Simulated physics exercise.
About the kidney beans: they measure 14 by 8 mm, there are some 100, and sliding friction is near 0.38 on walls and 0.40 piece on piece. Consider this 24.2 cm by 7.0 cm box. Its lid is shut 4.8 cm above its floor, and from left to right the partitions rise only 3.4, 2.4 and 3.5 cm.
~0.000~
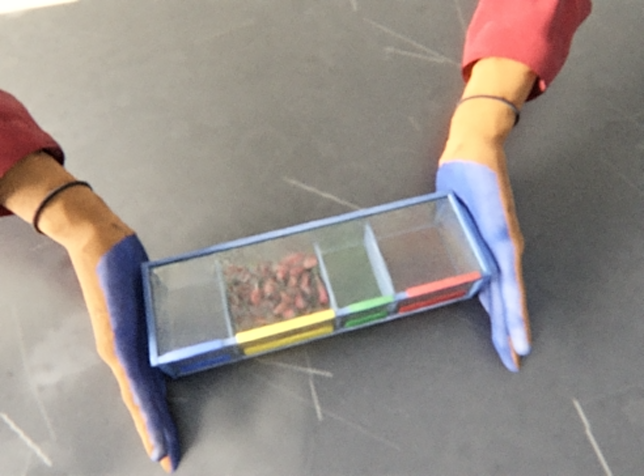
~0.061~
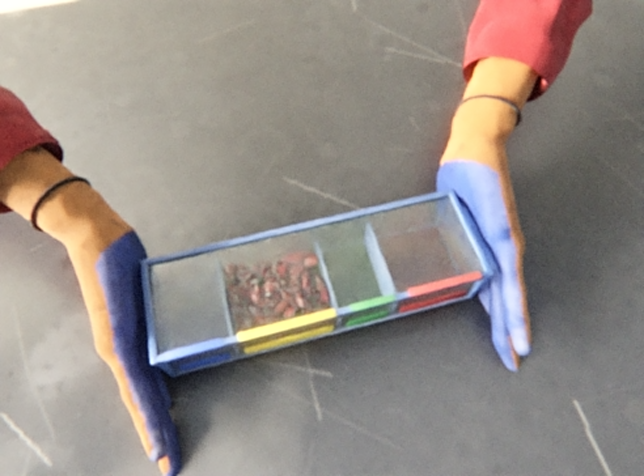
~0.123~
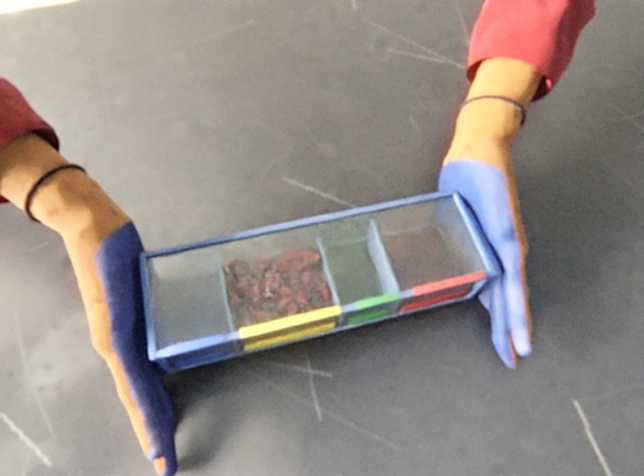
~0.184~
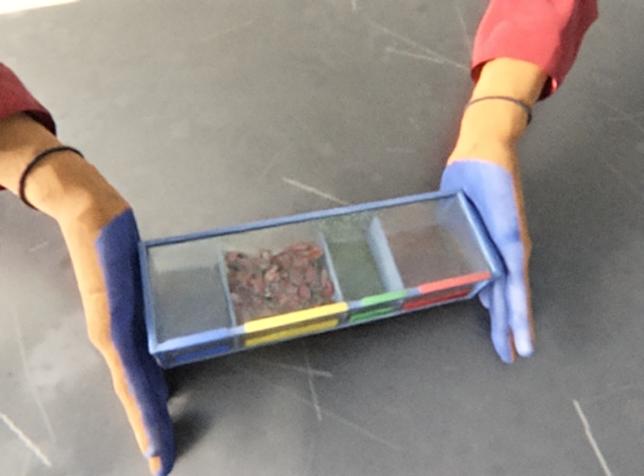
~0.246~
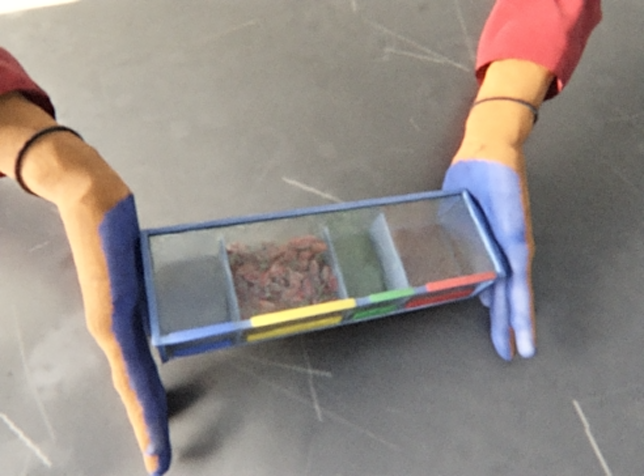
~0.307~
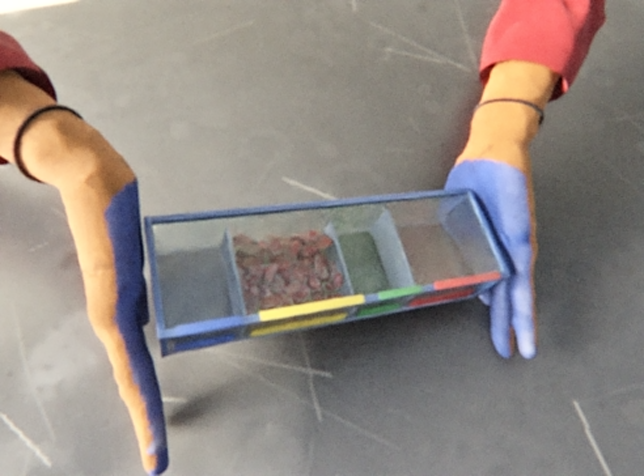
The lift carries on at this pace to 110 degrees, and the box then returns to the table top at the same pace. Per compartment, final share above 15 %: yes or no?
Red compartment yes; blue compartment no; green compartment yes; yellow compartment no.
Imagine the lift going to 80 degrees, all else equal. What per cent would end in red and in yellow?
Red: 25; yellow: 30 (per cent).
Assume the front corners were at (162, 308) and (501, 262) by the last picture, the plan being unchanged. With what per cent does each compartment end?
Red 50 %; blue 0 %; green 45 %; yellow 5 %.
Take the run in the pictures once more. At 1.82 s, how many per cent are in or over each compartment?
The split is red at 25, blue at 0, green at 60 and yellow at 10 per cent.
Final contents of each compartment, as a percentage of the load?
Final shares in percent: Red 35, blue 0, green 60, yellow 5.
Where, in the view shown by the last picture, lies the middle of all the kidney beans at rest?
Centre at rest: Approx. (375, 290) px.
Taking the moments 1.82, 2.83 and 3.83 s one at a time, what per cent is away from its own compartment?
I'd put the three at close to 90, 90 and 95.
After 1.82 s, tilt 110 degrees; red 25 %, green 60 %, yellow 10 %.
Then, at 2.83 s, tilt 50 degrees; red 35 %, green 55 %, yellow 10 %.
After 3.83 s, tilt 0 degrees; red 35 %, green 60 %, yellow 5 %.
By 4.2 s all is still; red 35 %, blue 0 %, green 60 %, yellow 5 %.
